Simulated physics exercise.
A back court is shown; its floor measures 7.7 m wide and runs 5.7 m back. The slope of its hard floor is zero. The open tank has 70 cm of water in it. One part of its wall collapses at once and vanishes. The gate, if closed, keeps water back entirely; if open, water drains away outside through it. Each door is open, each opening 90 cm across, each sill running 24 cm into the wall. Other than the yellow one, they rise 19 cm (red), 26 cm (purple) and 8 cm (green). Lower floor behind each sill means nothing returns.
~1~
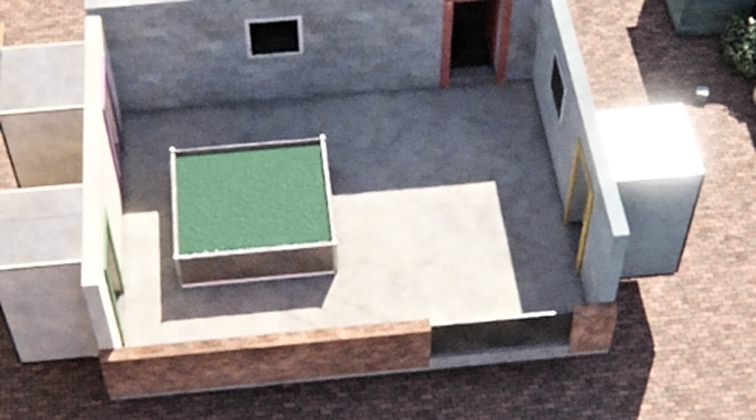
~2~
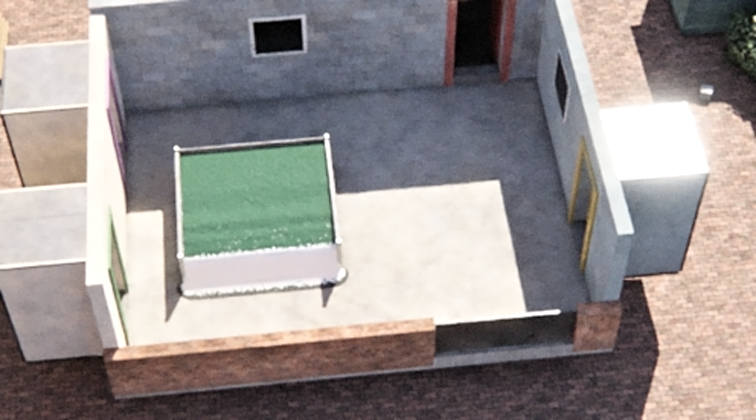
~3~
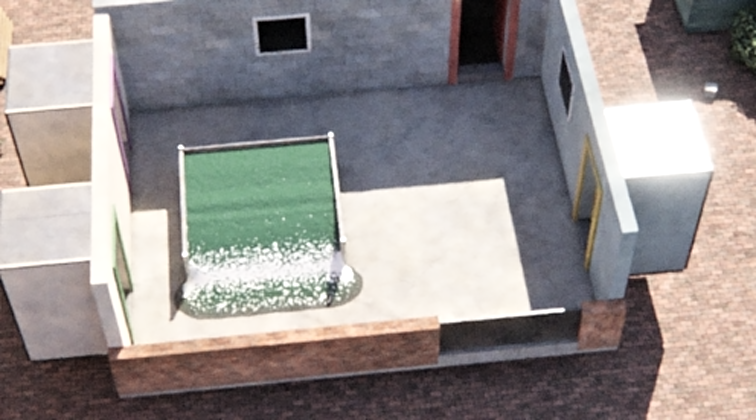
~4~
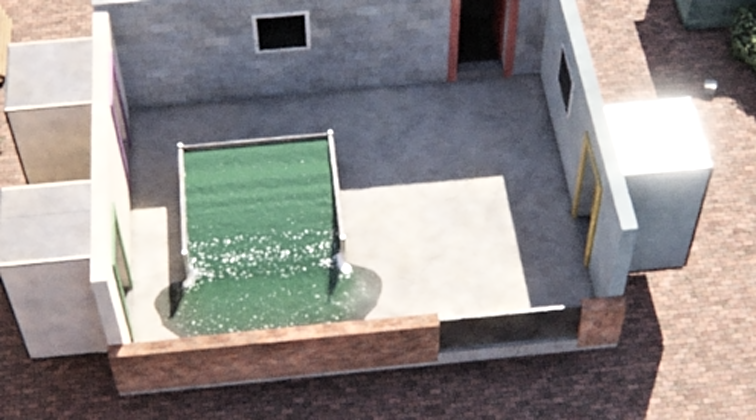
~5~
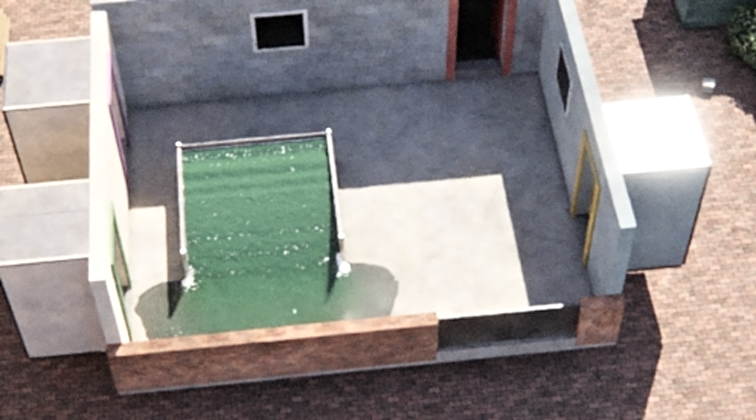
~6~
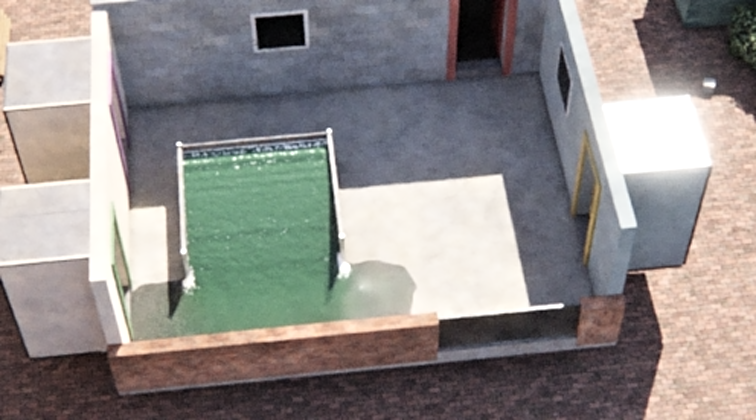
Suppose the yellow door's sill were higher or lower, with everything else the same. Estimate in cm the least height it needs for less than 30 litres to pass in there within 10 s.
I would say 16 cm.
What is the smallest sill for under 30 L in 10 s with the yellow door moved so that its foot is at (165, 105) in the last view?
About 23 cm.
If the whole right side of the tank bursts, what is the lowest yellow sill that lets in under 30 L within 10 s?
In that case about 25 cm.
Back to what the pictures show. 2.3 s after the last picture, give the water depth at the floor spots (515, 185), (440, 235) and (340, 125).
Respectively 0 cm, 2 cm and 0 cm.
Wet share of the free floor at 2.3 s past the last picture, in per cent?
Near 55 per cent is wet.
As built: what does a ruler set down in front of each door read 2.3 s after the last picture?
Door by door, in centimetres - red 0, purple 5, green 27, yellow 19.
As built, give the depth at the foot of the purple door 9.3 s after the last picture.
Roughly 6.5 cm deep.
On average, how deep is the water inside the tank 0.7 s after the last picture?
It averages near 38 cm.
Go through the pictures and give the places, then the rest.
The first frame shows the open tank at (252, 199) is whole and still, 70 cm deep; the yellow door at (579, 210) is dry.
In the second frame, the front is at (189, 295), 0.3 m from the gap at (262, 268); 0.6 m2 of floor is wet, 70 cm left at the back.
In the third frame, water pours out at (267, 267) and has run 0.7 m, to (198, 314); about 13 cm deep outside, 70 cm at the back.
In the fourth frame, the front is at a hidden place, 1.3 m from the gap at (266, 265); 4.0 m2 of floor is wet, 70 cm left at the back.
In the fifth frame, the gap is at (265, 265), the front 1.7 m out at a hidden place; the back of the open tank holds 65 cm.
In the sixth frame, water pours out at (266, 265) and has run 1.8 m, to a hidden place; about 11 cm deep outside, 58 cm at the back; the yellow door at (586, 203), 5.4 m from the gap, is still 3.3 m from the nearest water.
Then, 0.7 s after the last picture water covers 20 % of the floor, deepest (54 cm) near (143, 369); it has not reached the yellow door.
Then, 2.3 s after the last picture water covers 55 % of the floor, deepest (39 cm) near (132, 370); 19 cm at the yellow door, 5 litres in over its 8 cm sill.
Then, 9.3 s after the last picture water covers 100 % of the floor, deepest (14 cm) near (132, 370); 7 cm at the yellow door, 147 litres in over its 8 cm sill.
At the yellow door as built, the water peaked near 20 cm, 2.5 s after the last picture.
Run again over the same 10 s with other heights there, 48 litres in over 14 cm, 14 litres over 18.5 cm. The limit of 30 litres is kept from about 16 cm up.
